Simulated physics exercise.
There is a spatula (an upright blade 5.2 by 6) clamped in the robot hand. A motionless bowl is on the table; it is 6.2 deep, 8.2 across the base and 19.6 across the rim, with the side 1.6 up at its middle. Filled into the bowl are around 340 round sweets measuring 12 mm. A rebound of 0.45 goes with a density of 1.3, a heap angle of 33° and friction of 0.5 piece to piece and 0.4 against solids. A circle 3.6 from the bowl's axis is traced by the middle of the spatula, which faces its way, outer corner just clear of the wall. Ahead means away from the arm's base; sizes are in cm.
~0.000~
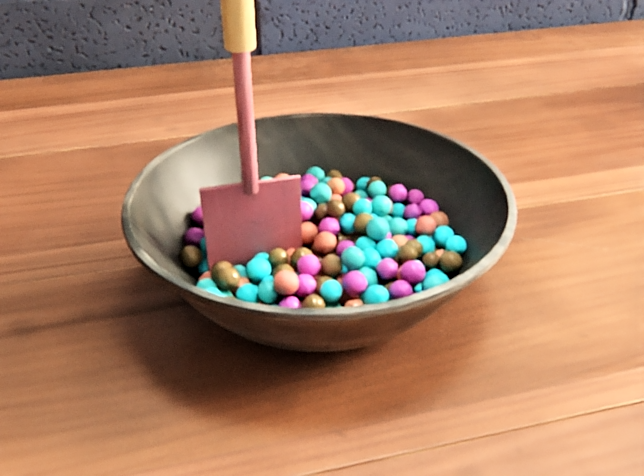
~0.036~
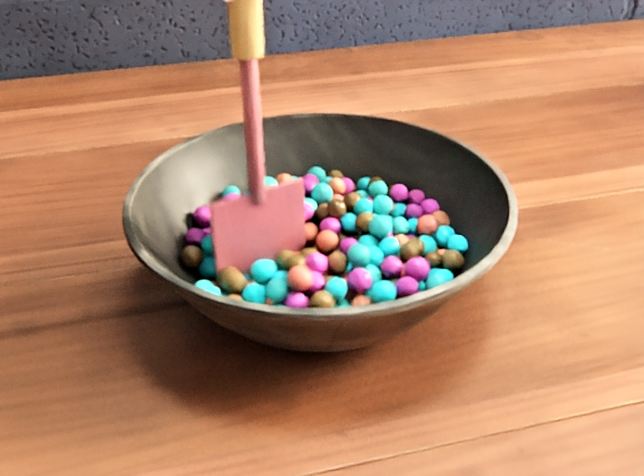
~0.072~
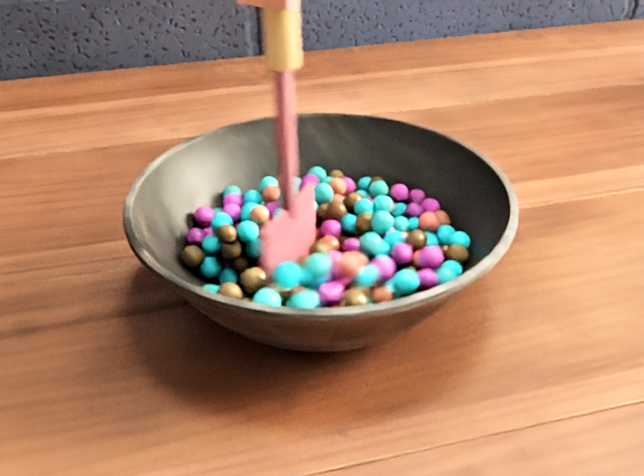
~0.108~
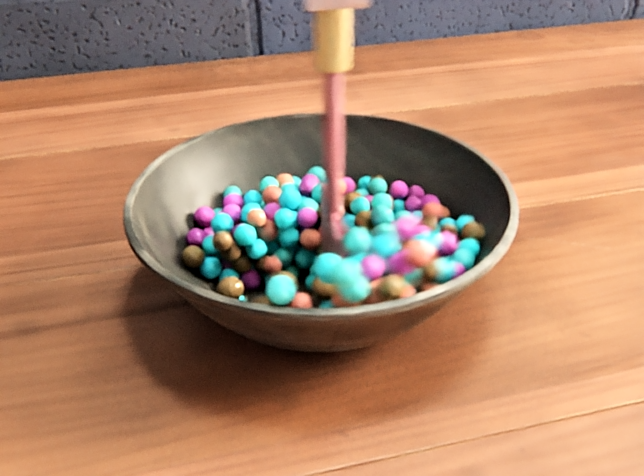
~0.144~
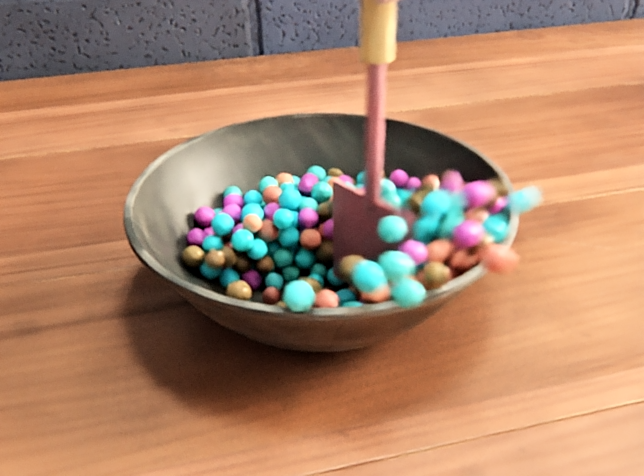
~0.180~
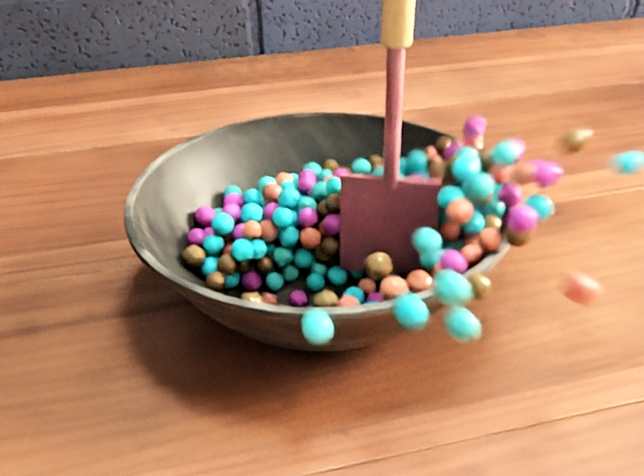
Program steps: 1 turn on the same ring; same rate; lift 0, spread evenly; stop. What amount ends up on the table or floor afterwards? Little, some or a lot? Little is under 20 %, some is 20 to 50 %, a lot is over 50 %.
Some.
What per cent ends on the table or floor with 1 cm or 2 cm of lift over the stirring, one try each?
25 and 25 %.
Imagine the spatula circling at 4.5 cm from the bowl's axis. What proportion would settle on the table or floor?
Then some 40 percent.
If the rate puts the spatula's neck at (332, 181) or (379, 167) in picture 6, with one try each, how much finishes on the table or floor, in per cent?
Some 5 and 20 %.
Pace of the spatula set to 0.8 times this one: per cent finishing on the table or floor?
Estimated share: Near 20 per cent.
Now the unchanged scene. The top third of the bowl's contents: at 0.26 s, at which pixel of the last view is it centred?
Near (361, 140).
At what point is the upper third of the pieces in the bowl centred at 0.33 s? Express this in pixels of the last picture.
Estimated centre: (233, 163).
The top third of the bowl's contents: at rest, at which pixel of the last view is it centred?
In the final view it lies around (260, 278).
After 0.26 s, 229° round, highest piece 10 above the table; 307 in the bowl, 5 on the table or floor, 33 in flight or on the tool.
After 0.33 s, 304° round, highest piece 12 above the table; 278 in the bowl, 25 on the table or floor, 42 in flight or on the tool.
After 0.57 s, 0° round, highest piece 7 above the table; 251 in the bowl, 93 on the table or floor, 1 in flight or on the tool.
After 1.27 s, 0° round, highest piece 6 above the table; 251 in the bowl, 94 on the table or floor.
At rest, 251 in the bowl, 94 on the table or floor. That is 27 % on the table or floor.
